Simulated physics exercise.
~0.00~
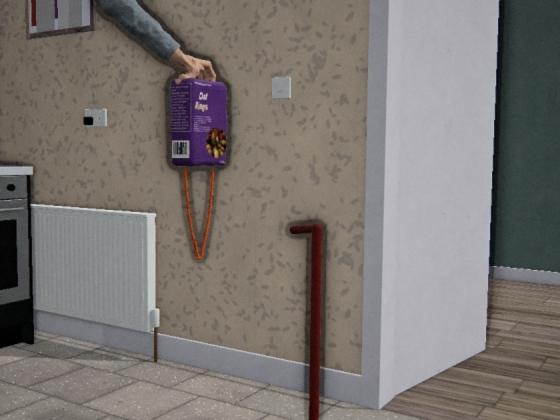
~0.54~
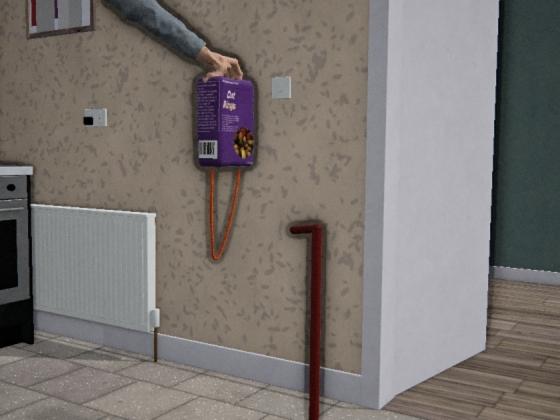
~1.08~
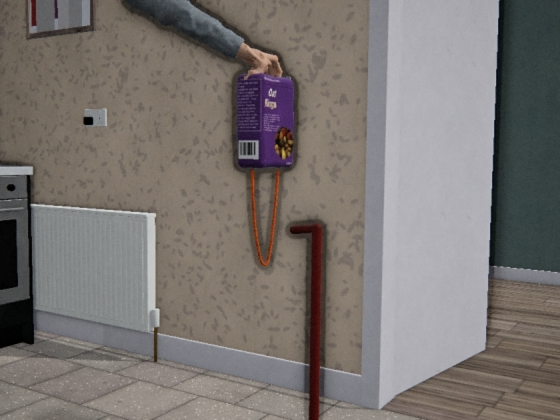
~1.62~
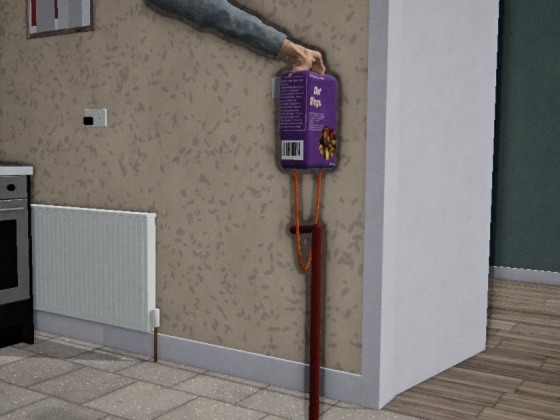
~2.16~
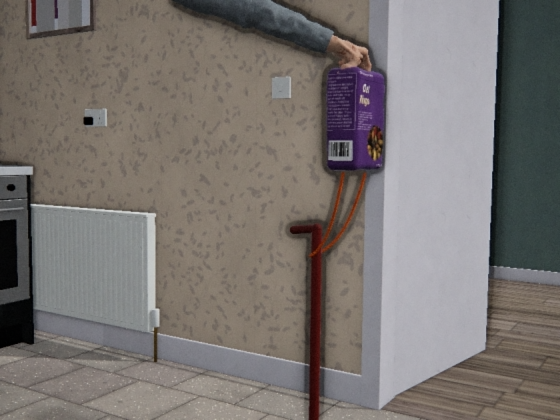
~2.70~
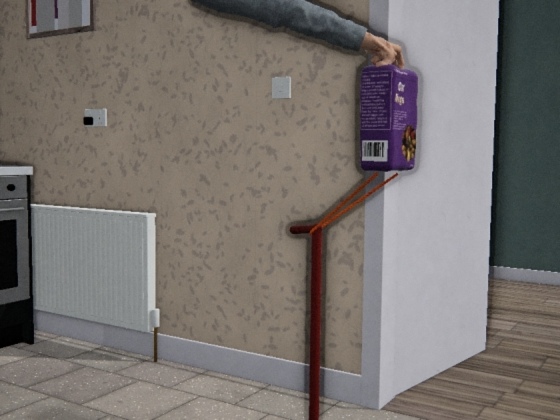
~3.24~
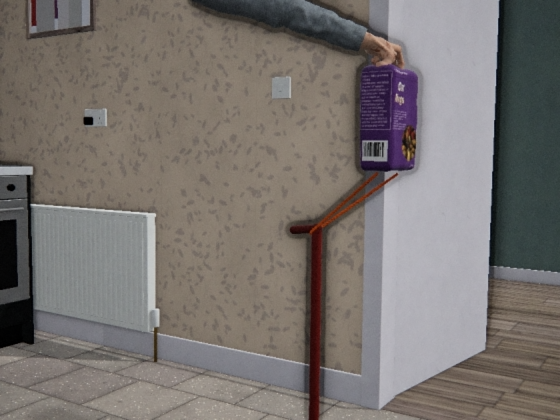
In this clip, a hand carries an upright purple sack with a hanging orange loop rightward toward a short dark red post with a bar at its top. The loop catches on the post as the sack passes, and the hand stops with the loop pulled tight.
